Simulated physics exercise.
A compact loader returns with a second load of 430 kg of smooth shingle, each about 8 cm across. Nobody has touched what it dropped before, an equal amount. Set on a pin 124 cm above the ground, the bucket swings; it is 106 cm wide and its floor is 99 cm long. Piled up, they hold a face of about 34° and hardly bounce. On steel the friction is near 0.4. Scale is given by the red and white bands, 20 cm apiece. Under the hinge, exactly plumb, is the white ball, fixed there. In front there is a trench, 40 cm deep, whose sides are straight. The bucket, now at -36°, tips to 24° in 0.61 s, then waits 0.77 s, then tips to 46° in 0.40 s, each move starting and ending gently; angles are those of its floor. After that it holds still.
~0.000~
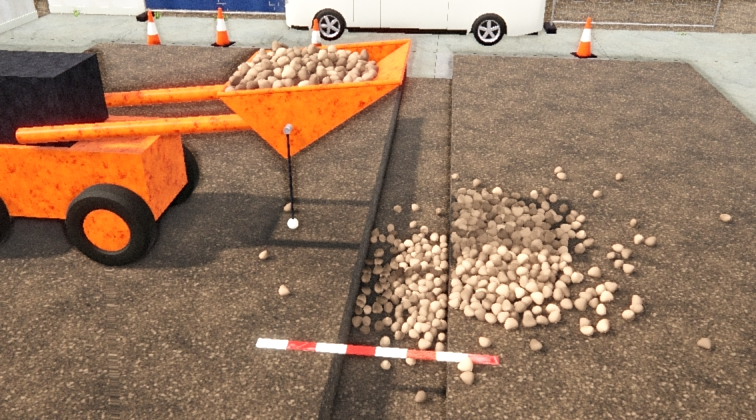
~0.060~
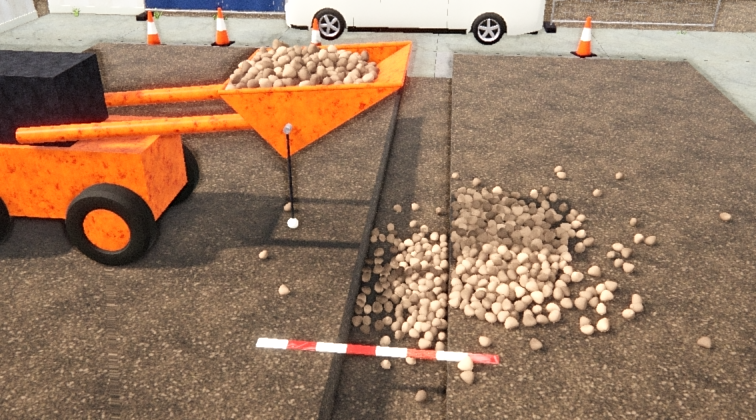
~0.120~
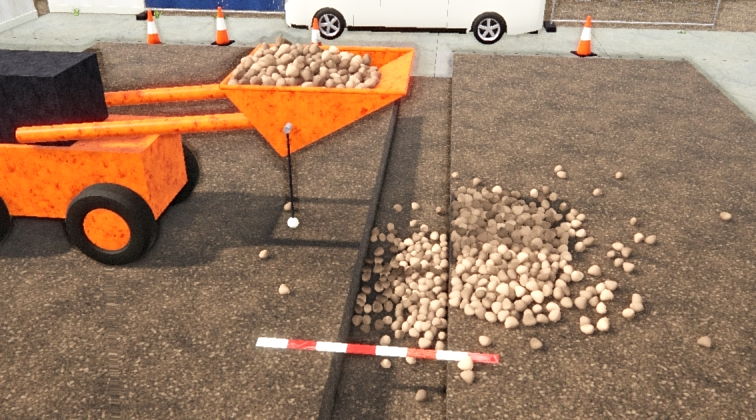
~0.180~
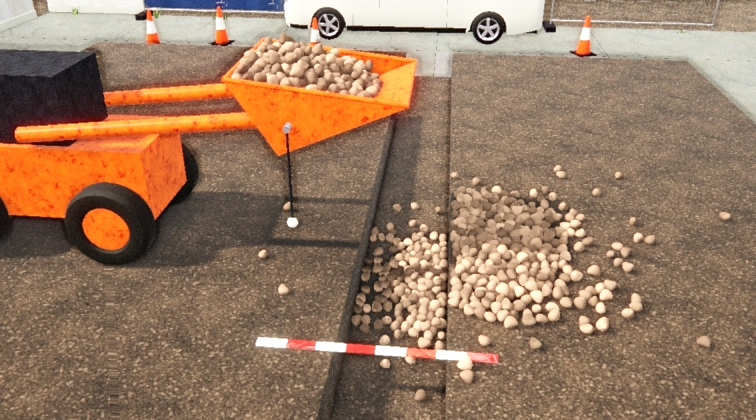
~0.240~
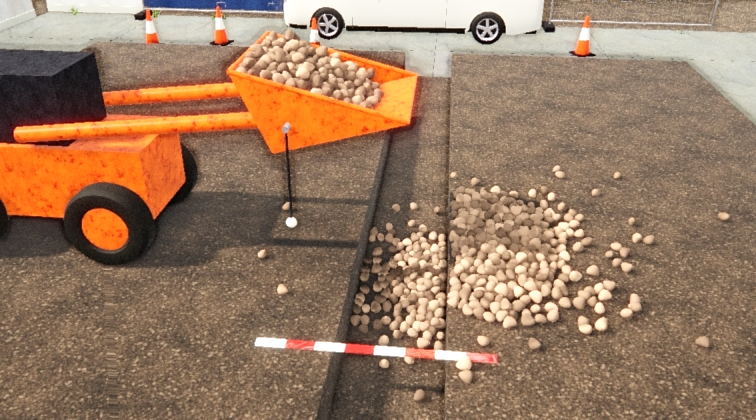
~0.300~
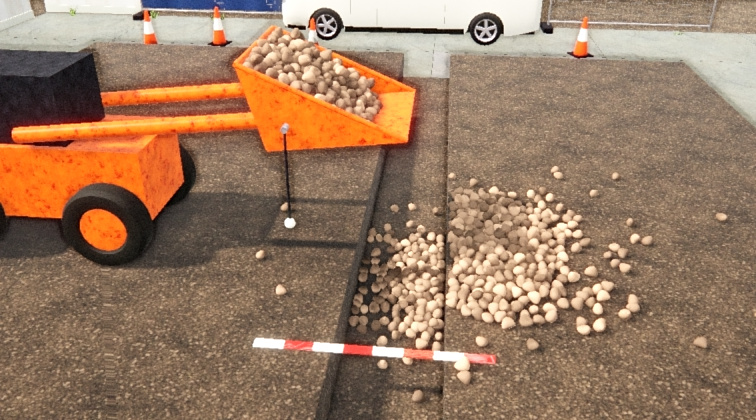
An orange loader's raised bucket, full of round tan stones, tilted gently forward, its front lip dipping and the stones shifting inside, while a scattered pile lay still in and beyond the trench.
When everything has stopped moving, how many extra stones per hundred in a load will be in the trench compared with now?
About 80 per hundred.
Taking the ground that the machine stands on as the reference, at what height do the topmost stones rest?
It reaches near 28 cm up from the ground.
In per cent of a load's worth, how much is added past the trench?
Close to 20 parts in a hundred.
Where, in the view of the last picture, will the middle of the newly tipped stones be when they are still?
Their middle is at about (422, 269).
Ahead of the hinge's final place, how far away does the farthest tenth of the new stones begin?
About 140 cm.
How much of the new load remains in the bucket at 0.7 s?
95 %.
After 0.5 s the floor is at 15°; in per cent of one load, 100 in the bucket, 1 short of the trench, 30 in the trench, 70 past the trench; the foremost stones are at (664, 245).
After 0.7 s the floor is at 24°; in per cent of one load, 96 in the bucket, 1 short of the trench, 34 in the trench, 70 past the trench; the foremost stones are at (664, 245).
After 2.2 s the floor is at 46°; in per cent of one load, 0 in the bucket, 1 short of the trench, 107 in the trench, 93 past the trench; the foremost stones are at (662, 241).
After 4.9 s the floor is at 46°; in per cent of one load, 0 in the bucket, 1 short of the trench, 109 in the trench, 90 past the trench; the foremost stones are at (662, 240). Net gain in the trench, 80.
